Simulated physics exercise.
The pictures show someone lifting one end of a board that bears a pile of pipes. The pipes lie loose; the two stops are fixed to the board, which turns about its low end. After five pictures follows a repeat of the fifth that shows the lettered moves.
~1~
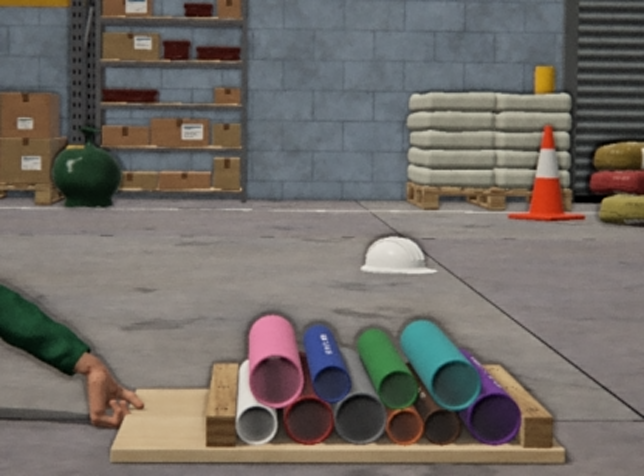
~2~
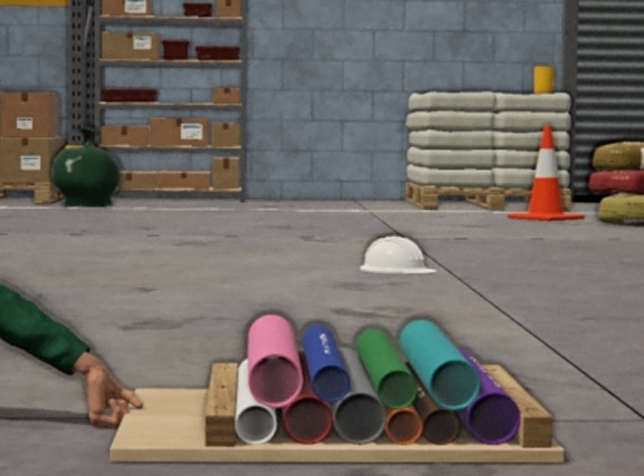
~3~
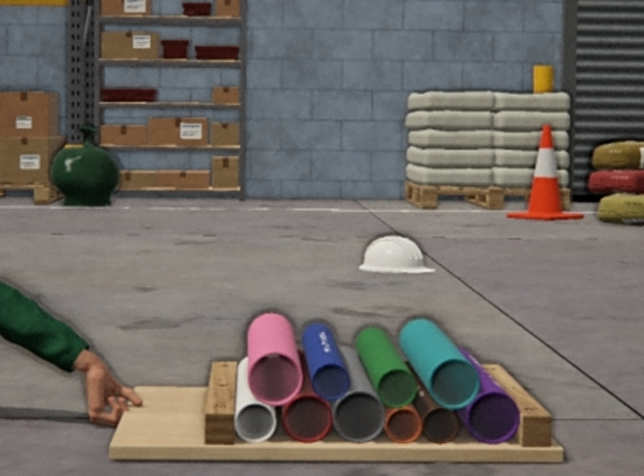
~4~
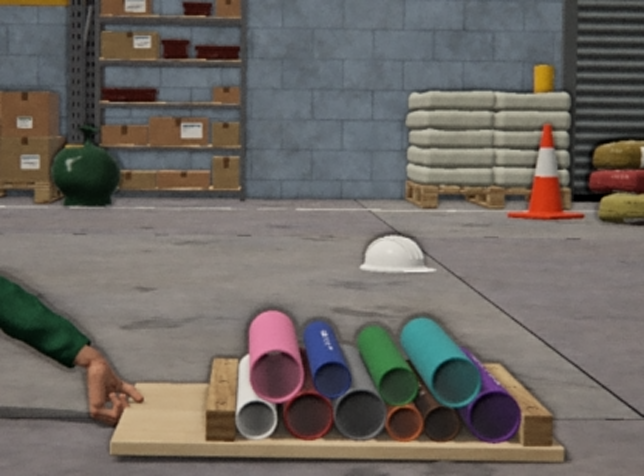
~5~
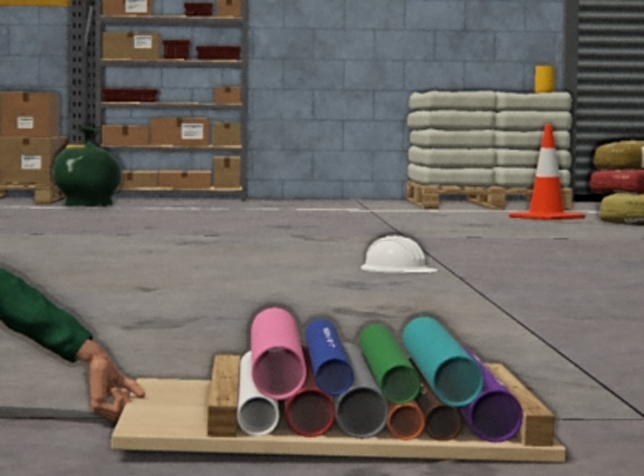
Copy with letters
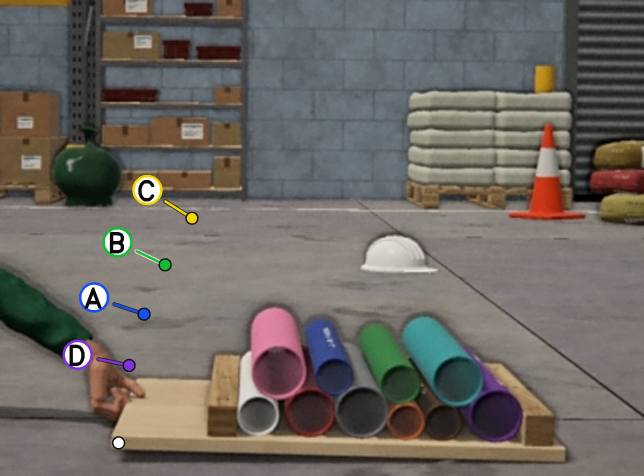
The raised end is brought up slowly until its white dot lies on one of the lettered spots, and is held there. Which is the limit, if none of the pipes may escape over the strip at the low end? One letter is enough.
At most to C.
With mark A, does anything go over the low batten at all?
At A: No.
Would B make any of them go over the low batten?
At B: No.
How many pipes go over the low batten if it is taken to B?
It comes to none.
On the marked copy, A at (144, 314); B at (165, 265); C at (192, 218); D at (129, 366); the white dot at (118, 443).
Taking C. A third of the way, board at 18°.
Two thirds of the way, board at 32°.
When it is over, board at 32°, none over the low batten.
As for the rest, A none over the low batten; B none over the low batten; D none over the low batten.
